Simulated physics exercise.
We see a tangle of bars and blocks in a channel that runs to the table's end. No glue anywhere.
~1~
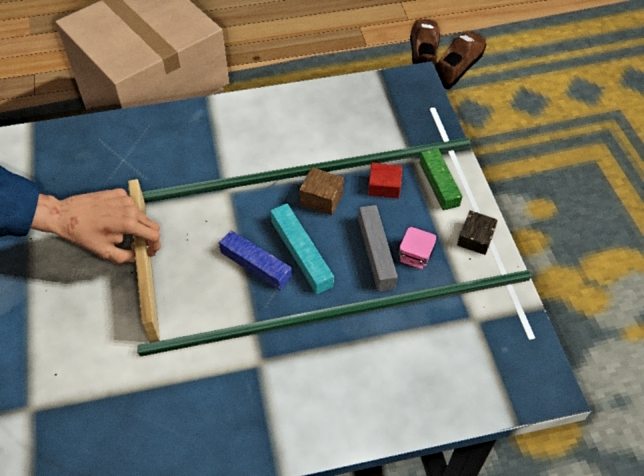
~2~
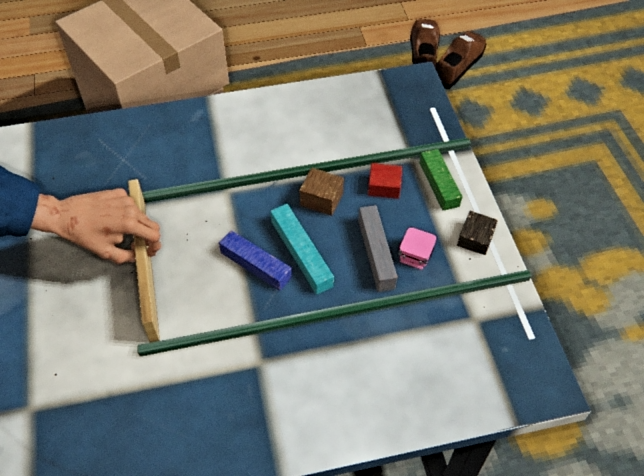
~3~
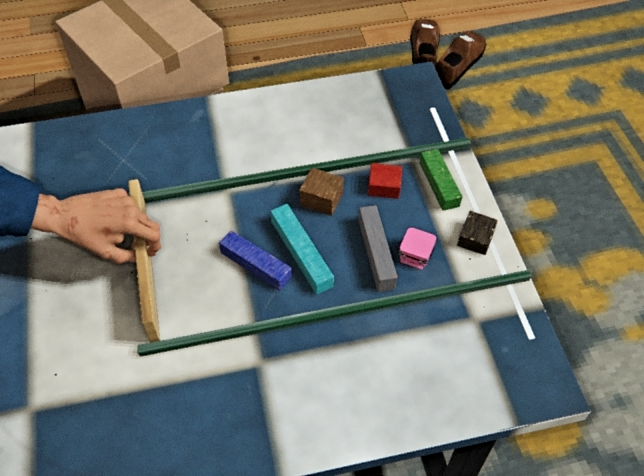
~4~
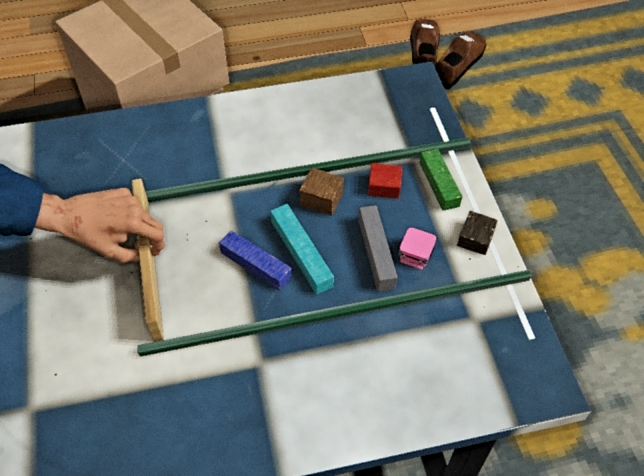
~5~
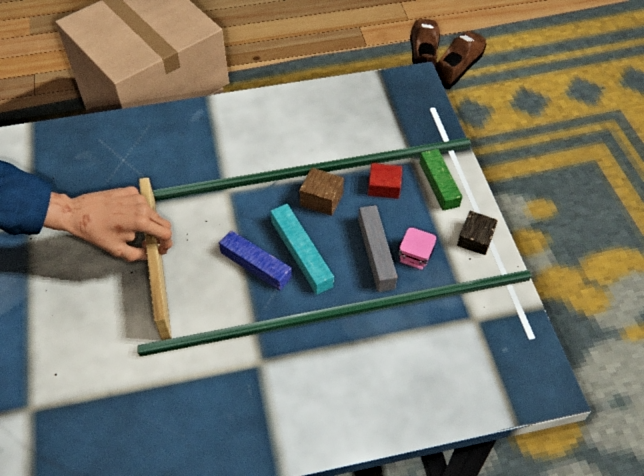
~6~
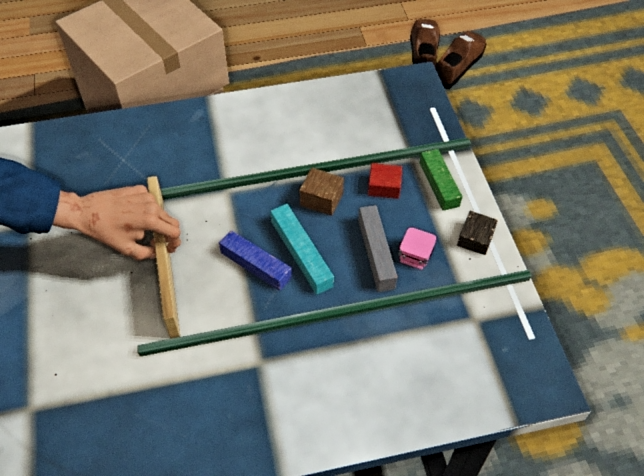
On a blue-and-white checkered table, a hand holds a wooden board upright between two green rails, at first without moving, then slides it slightly to the right toward colored bars and blocks, which all stay still.
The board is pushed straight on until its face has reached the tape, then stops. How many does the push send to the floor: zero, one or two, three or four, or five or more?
Outcome: The number that fall off is five or more.
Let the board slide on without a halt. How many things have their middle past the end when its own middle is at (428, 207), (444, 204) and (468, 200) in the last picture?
Place by place, 2, 3 and 5.
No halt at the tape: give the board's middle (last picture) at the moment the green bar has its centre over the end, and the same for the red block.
About (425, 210), and (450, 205) for the other.
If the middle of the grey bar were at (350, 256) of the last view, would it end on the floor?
From there it tumbles off.
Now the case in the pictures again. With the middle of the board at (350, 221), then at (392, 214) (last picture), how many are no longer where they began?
6 and 8.
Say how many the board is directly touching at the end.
2 of them.
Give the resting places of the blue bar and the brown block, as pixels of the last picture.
The blue bar stops around (494, 222); the brown block around (475, 156).
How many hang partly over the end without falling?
1 of them.
Soon after, none off yet; black block at rest near (478, 233); green bar at rest near (440, 180); pink case at rest near (417, 249).
In the end, the number that fall off is five or more; gone, turquoise bar, grey bar, red block, pink case, green bar and black block.
